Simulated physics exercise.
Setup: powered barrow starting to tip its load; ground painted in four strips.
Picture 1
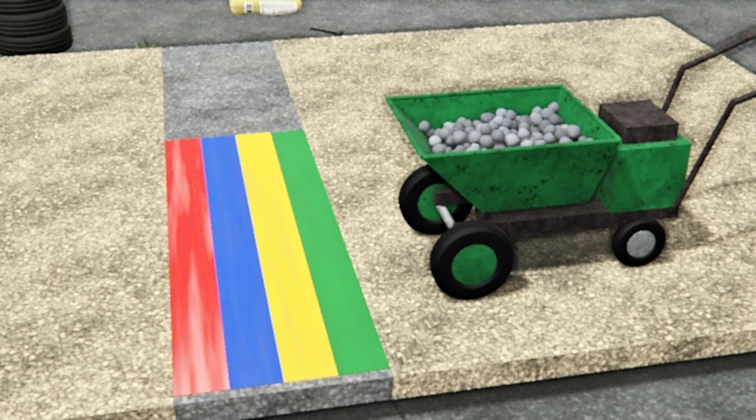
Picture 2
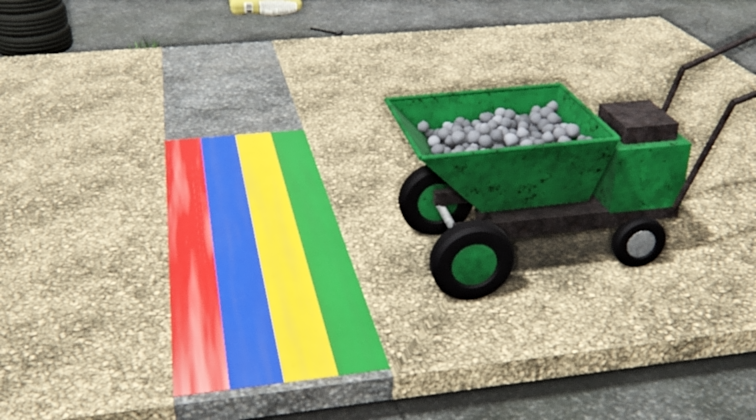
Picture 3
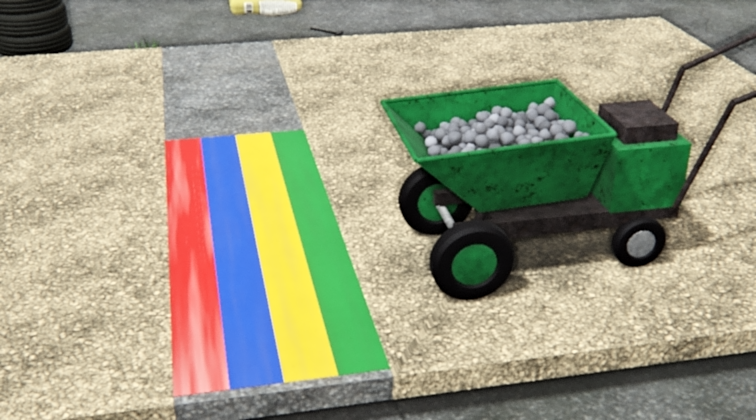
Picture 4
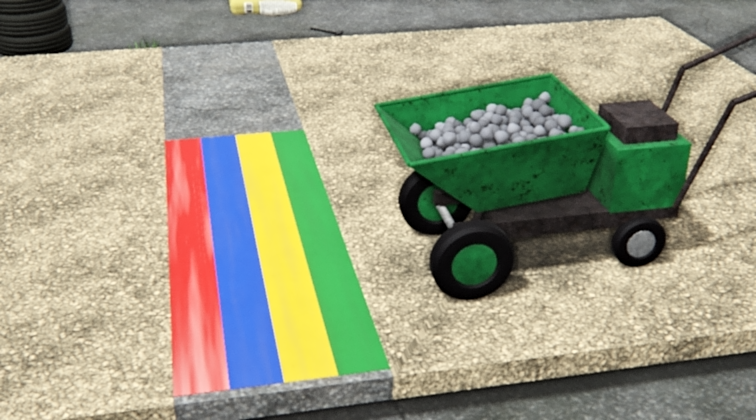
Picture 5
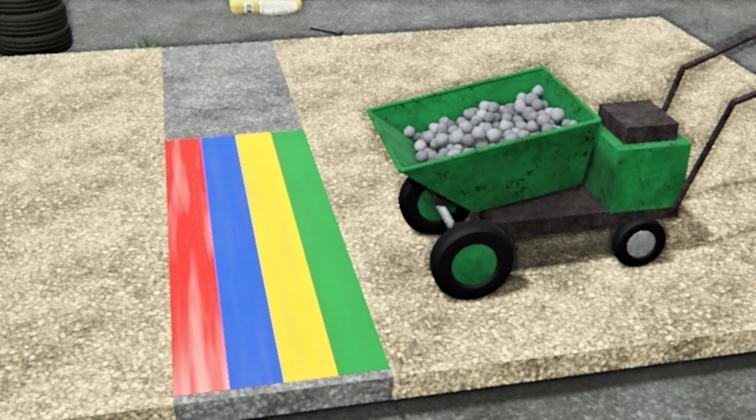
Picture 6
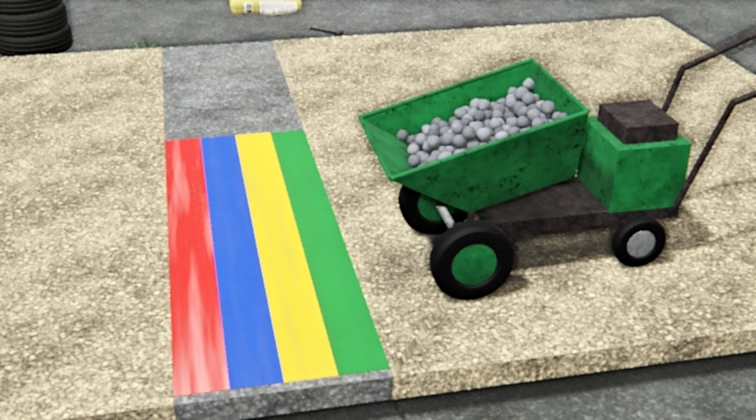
A green skip heaped with round grey cobbles tilts slowly forward on a powered barrow at the right, its left lip dipping and its rear rising clearly off the dark frame. The barrow's wheels stay still on a pale gravelly slab, seen from slightly above, beside painted red, blue, yellow and green strips. The cobbles ride along inside the skip, and the camera stays fixed.
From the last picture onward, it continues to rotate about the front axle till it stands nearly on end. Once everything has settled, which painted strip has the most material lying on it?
Most of it lies on the yellow strip.
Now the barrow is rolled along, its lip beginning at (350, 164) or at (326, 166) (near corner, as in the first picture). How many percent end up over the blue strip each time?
First position: Some 30 percent; second position: Some 10 percent.
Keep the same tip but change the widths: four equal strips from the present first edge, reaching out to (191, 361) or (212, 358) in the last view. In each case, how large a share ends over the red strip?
Shares: Close to 10 %; close to 10 %.
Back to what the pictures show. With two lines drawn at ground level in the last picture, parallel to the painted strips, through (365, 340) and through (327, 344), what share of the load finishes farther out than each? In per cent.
Close to 80 % and 70 %, in that order.
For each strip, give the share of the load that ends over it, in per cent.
Green: About 10; yellow: About 35; blue: About 20; red: About 10.
Just after the last frame, skip tipped steeply; every one in the skip.
A moment on, skip tipped right over; the larger part in the skip; about a tenth over the green strip; about a tenth over the yellow strip; just a few falling.
Further on, skip tipped right over; roughly a quarter in the skip; about a tenth over the green strip; roughly a third over the yellow strip; roughly a quarter over the blue strip; about a tenth over the red strip; just a few off the paint.
When it is over, skip tipped right over; roughly a quarter in the skip; about a tenth over the green strip; roughly a third over the yellow strip; roughly a quarter over the blue strip; about a tenth over the red strip; about a tenth off the paint.
